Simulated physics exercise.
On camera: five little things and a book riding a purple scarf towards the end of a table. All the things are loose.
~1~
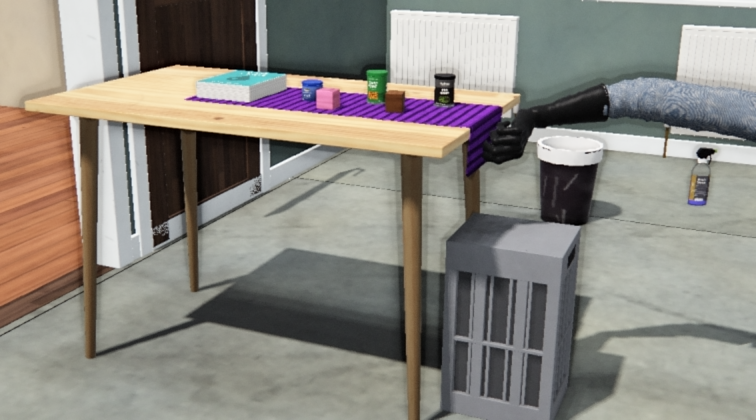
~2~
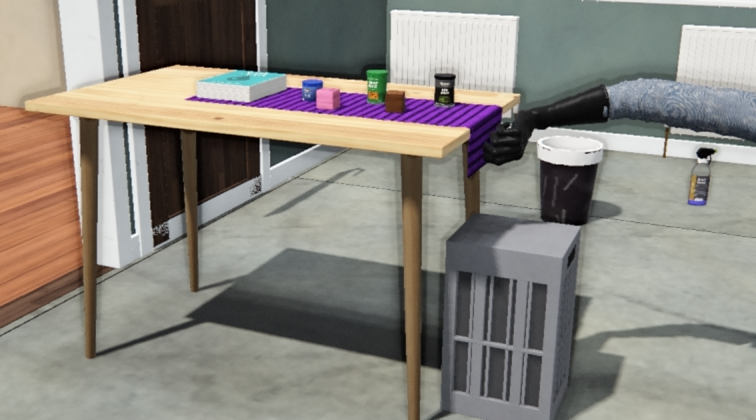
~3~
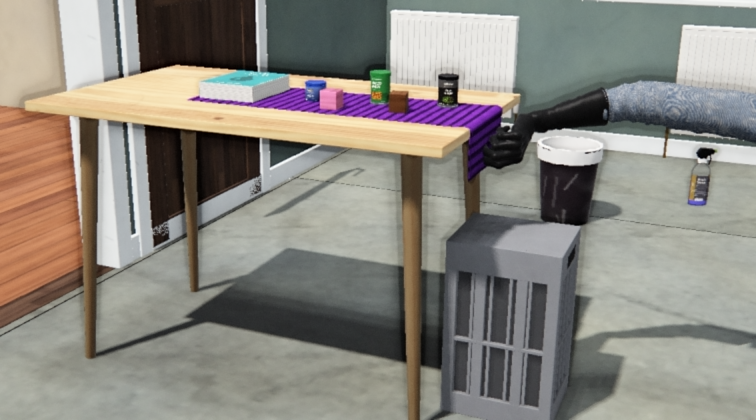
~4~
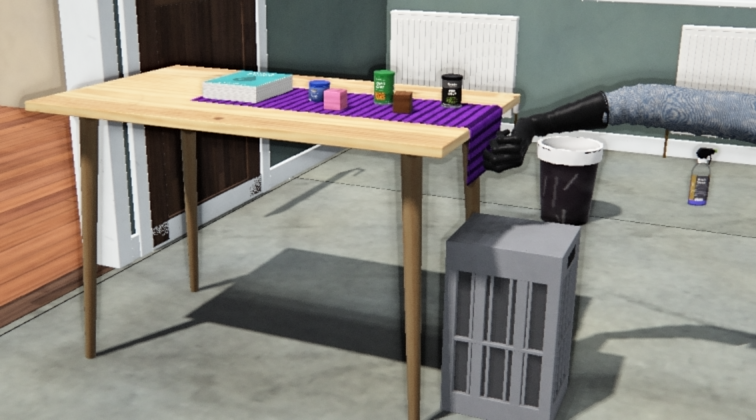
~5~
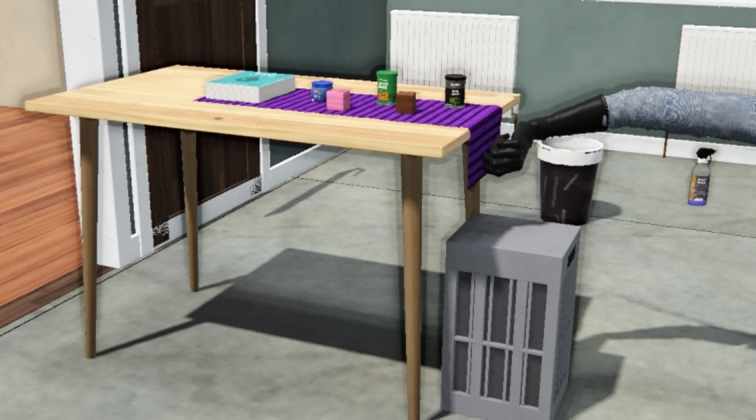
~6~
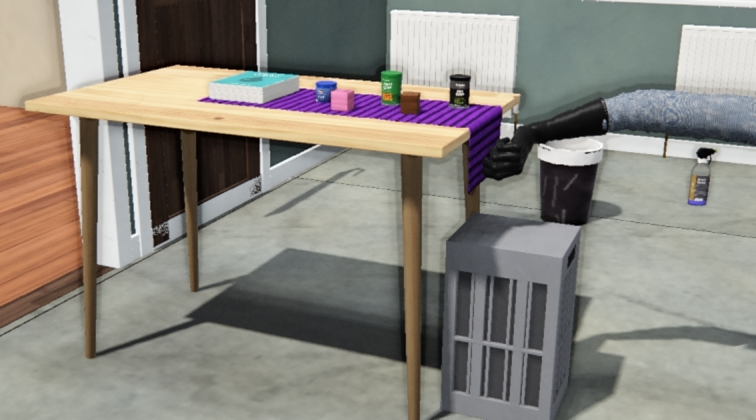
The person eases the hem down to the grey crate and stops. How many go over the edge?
The table loses one.
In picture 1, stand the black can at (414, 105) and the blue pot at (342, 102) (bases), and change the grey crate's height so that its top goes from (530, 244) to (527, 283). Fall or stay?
The black can comes down, the blue pot does not fall.
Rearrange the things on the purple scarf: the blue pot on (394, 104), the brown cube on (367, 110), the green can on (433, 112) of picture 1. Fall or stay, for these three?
The blue pot stays on, the brown cube does not fall, the green can falls.
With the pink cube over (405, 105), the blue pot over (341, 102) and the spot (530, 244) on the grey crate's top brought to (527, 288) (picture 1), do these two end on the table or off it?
The pink cube tumbles off, the blue pot remains up.
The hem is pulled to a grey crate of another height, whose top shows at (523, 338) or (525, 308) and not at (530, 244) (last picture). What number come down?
Over the edge go 4 and 3.
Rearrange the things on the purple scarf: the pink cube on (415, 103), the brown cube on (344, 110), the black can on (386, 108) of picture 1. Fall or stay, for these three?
The pink cube holds on, the brown cube remains up, the black can does not fall.
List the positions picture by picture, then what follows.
The first frame shows hem (467, 177); black can (445, 75); brown cube (395, 92); green can (377, 71); pink cube (328, 89); blue pot (312, 81); top of the crate (530, 244).
The second frame shows hem (468, 178); black can (445, 75).
The third frame shows hem (468, 181); brown cube (399, 92).
The fourth frame shows hem (467, 185); green can (385, 72); top of the crate (530, 244).
The fifth frame shows hem (468, 189); pink cube (338, 90).
The sixth frame shows hem (469, 194); black can (460, 76); brown cube (411, 93); green can (392, 72); pink cube (343, 91); blue pot (326, 82).
Soon after, hem near (483, 217); all still up.
Then, hem on the crate; black can gone.
At rest, hem on the crate; black can gone. The count of fallen things is one.
